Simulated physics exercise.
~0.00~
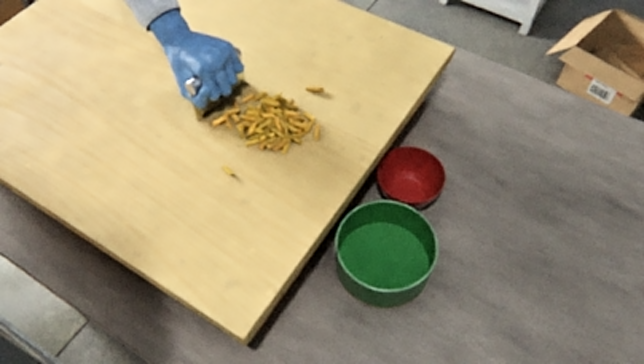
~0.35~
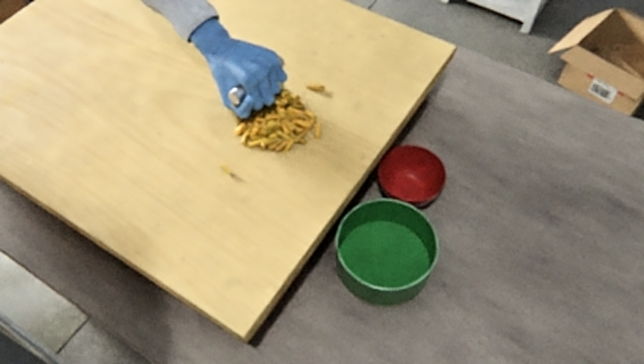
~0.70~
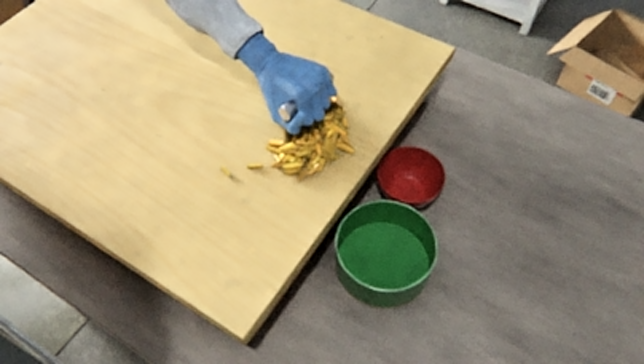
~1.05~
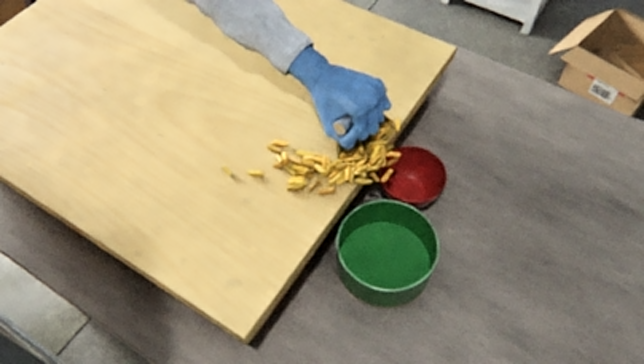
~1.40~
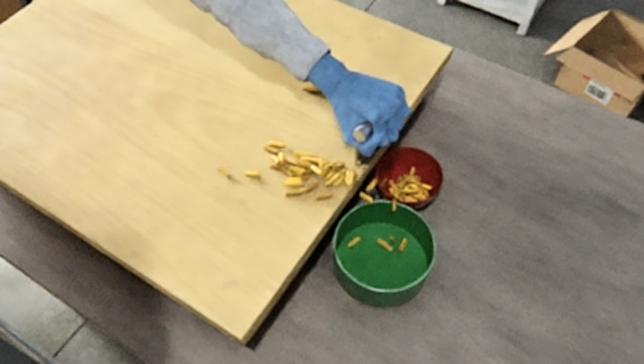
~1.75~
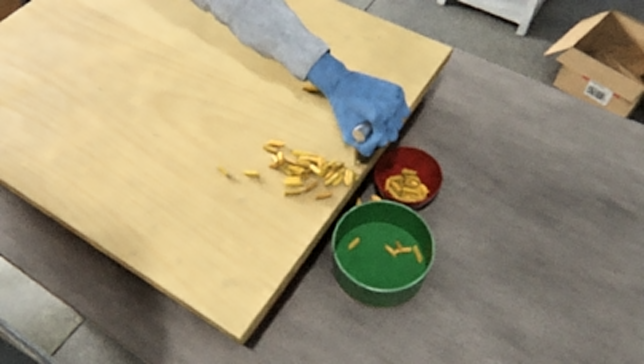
On a pale wooden board set on a grey surface, a blue-gloved hand holds a scraper against a heap of small yellow pasta pieces. A red bowl and a green pot stand beside the board's right edge. The hand pushes the heap rightward, and the pieces bunch up, then spread out as they near the edge. Some spill over, many landing in the red bowl and a few in the green pot, while others miss both. The hand then stops at the edge, leaving a large share of the pasta scattered on the board.
